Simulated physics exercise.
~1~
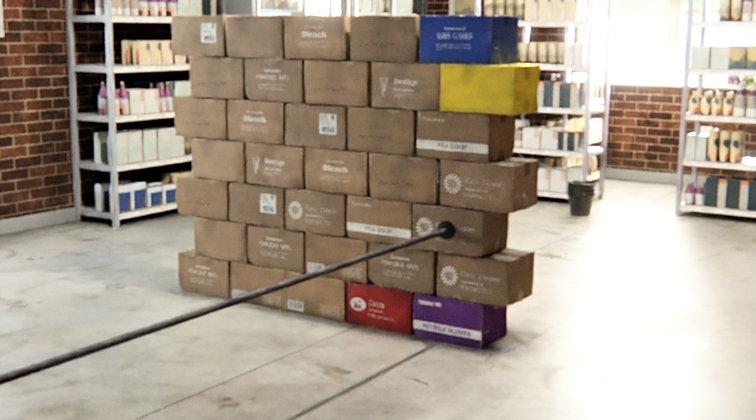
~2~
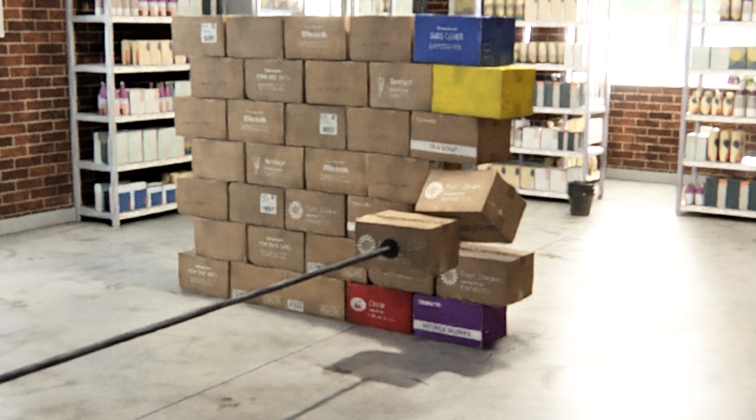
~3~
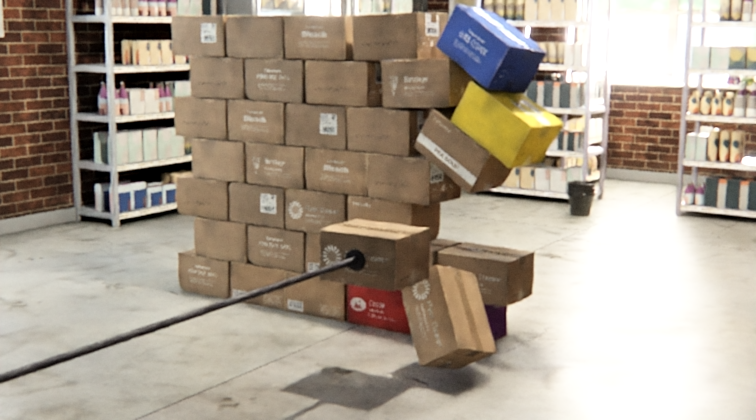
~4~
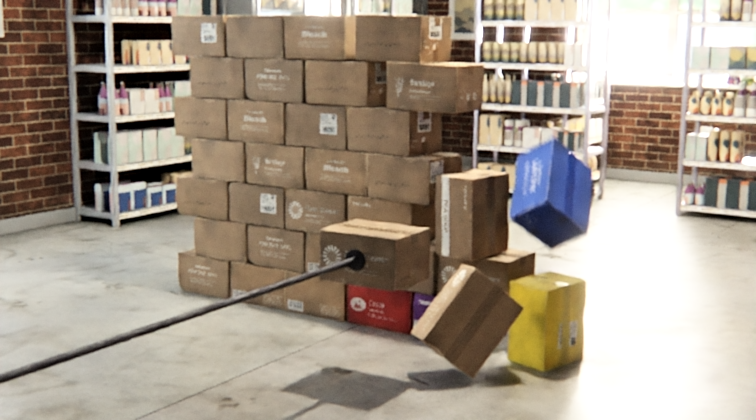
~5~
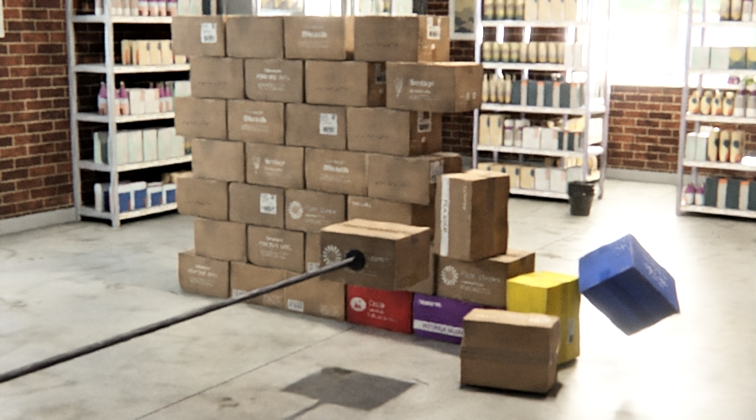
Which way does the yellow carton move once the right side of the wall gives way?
It moves down, tumbling from near the top of the wall to the floor at the right.
